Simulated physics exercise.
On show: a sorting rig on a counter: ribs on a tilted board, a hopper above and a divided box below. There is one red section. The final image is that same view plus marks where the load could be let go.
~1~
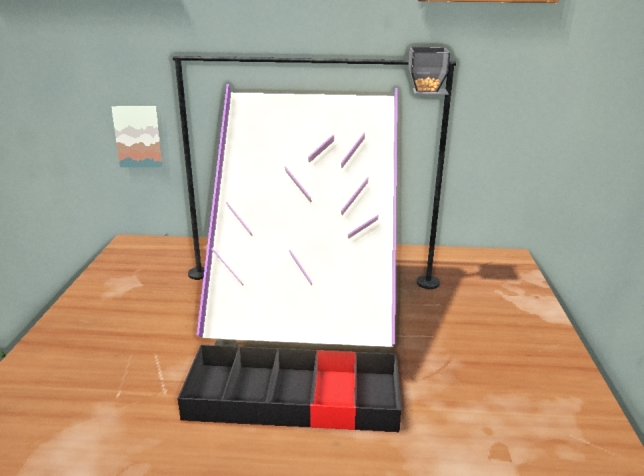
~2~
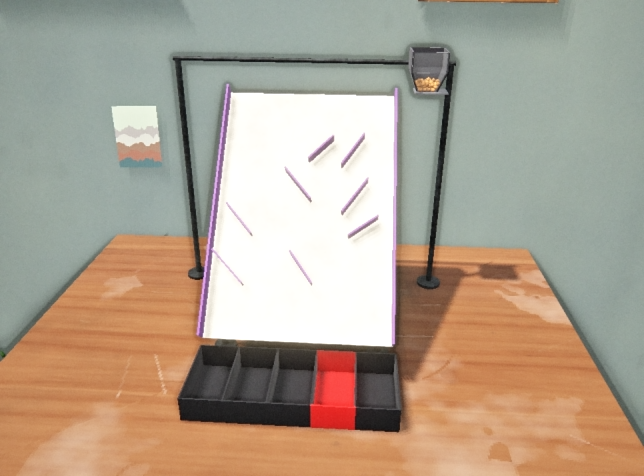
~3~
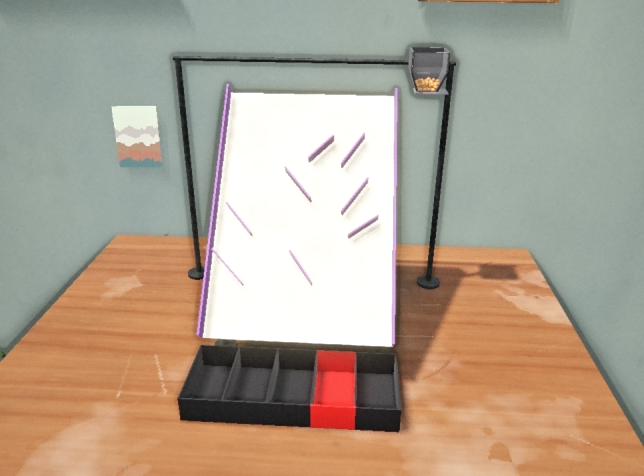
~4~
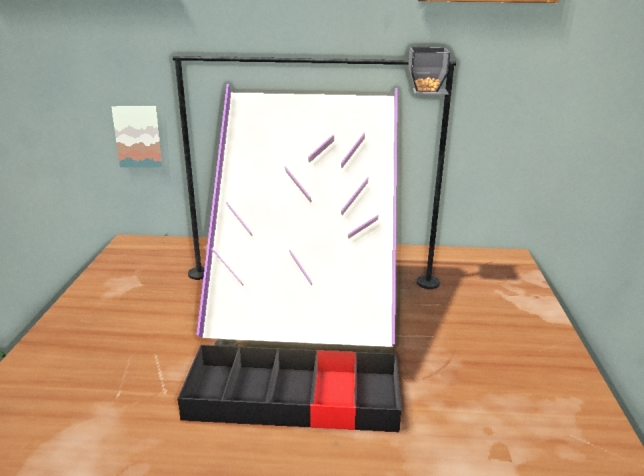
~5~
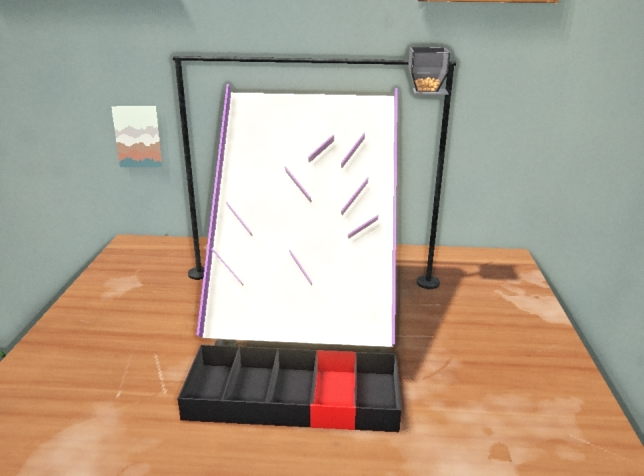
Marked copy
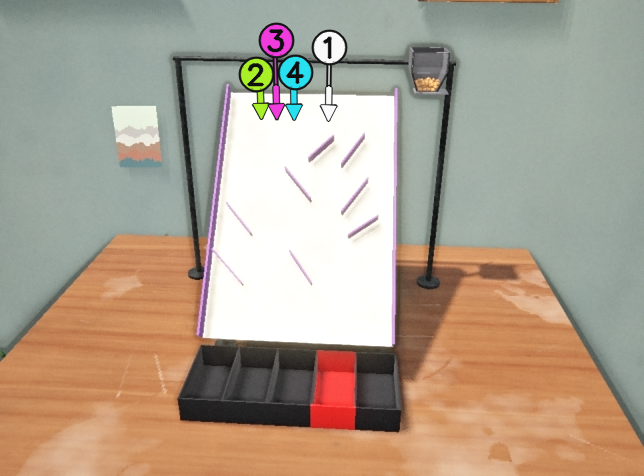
A white tilted board with purple edges stands on a worn wooden counter against a grey-green wall, seen from the front and slightly above. Thin purple ribs slant across it beneath a black frame, with a small hopper of golden-brown pieces at upper right and a black divided box below, its fourth section from the left red. Nothing visibly moves, and the camera stays still.
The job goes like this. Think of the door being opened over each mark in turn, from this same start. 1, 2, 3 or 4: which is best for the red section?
1.
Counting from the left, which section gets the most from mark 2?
The third from the left.
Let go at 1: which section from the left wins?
The fourth.
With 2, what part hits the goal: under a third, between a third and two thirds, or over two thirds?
It is under a third.
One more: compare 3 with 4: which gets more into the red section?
It is 4.
On the marked copy, mark 1 meets the board at (328, 115); mark 2 meets the board at (261, 113); mark 3 meets the board at (276, 113); mark 4 meets the board at (294, 114).
With 1, about two thirds in the red section, about a quarter in other sections, a small part outside the box.
With 2, a stray few in the red section, about two thirds in other sections, about a quarter outside the box.
With 3, a stray few in the red section, most in other sections, about a quarter outside the box.
With 4, about a quarter in the red section, about half in other sections, about a quarter outside the box.
